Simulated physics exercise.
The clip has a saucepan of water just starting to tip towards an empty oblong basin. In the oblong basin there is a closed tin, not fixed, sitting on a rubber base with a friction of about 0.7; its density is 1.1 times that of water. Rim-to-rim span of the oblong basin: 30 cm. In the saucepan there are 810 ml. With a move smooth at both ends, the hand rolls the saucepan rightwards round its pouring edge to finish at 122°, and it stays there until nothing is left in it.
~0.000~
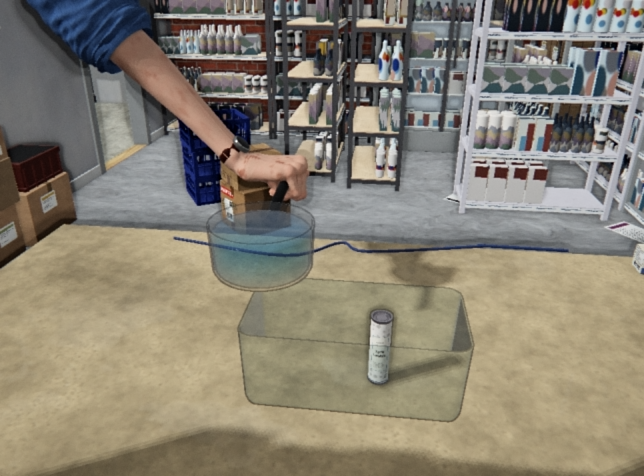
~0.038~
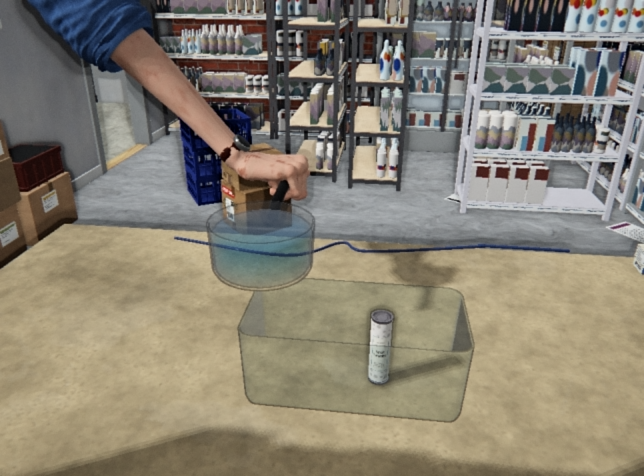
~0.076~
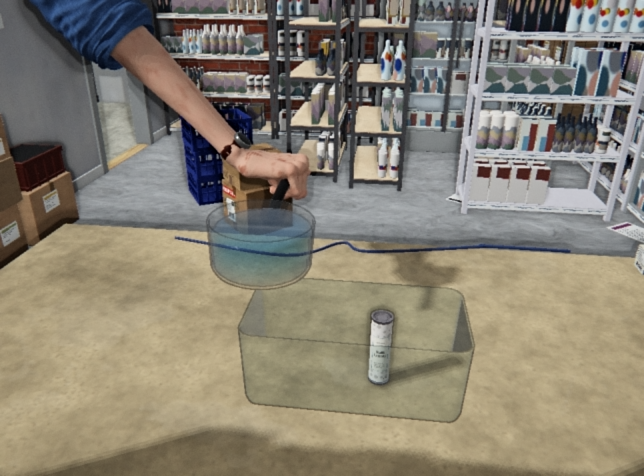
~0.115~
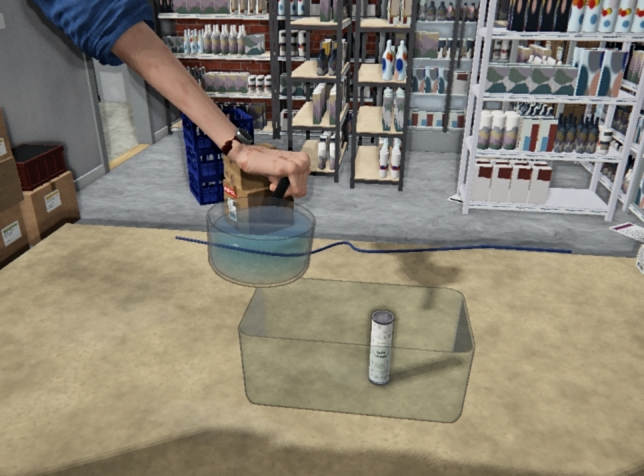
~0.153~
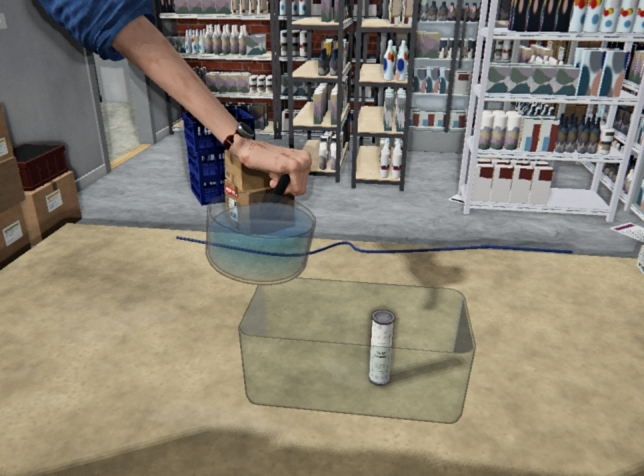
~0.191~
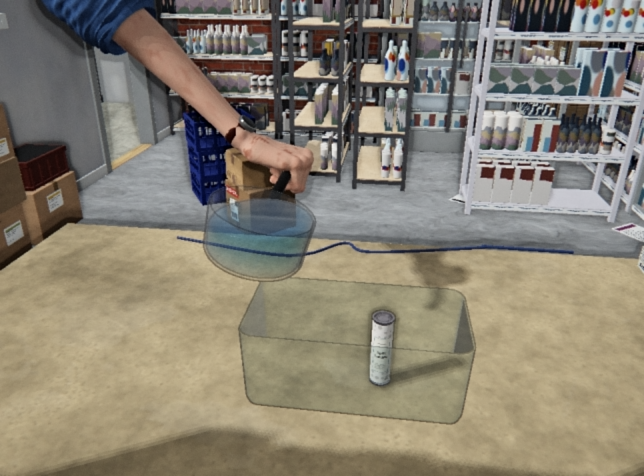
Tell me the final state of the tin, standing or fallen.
I expect it to stay the right way up.
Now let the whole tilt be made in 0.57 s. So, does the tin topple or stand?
The tin stays on its base.
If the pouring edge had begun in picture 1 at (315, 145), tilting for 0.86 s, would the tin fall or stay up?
After that, the tin overturns.
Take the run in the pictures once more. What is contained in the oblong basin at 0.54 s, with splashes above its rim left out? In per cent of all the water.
About 9%.
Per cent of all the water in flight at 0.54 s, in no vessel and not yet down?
About 44 per cent.
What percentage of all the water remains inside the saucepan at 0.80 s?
Close to 2 percent of the total.
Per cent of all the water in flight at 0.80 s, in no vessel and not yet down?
About 12 per cent.
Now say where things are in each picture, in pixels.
The first frame shows tilt 0°; pouring edge (313, 226); surface from (214, 224) to (313, 230); the oblong basin's rim runs from (250, 304) to (467, 319); the tin's top is at (382, 319).
The second frame shows tilt 1°; pouring edge (314, 225); surface from (214, 224) to (313, 229).
The third frame shows tilt 2°; pouring edge (314, 226); surface from (214, 223) to (313, 228).
The fourth frame shows tilt 5°; pouring edge (314, 226); surface from (213, 221) to (313, 225).
The fifth frame shows tilt 9°; pouring edge (314, 226); surface from (213, 218) to (313, 222).
The sixth frame shows tilt 14°; pouring edge (314, 226); surface from (212, 213) to (315, 220).
After 0.54 s the tilt is 85° and 46 per cent is still to pour; the tin stands where it began.
After 0.80 s the tilt is 120° and 2 per cent is still to pour; the tin stands where it began.
After 1.07 s the tilt is 122° and 0 per cent is still to pour; the tin stands where it began.
After 1.36 s the tilt is 122° and 0 per cent is still to pour; the tin stands where it began.
In the end the tin stands where it began.
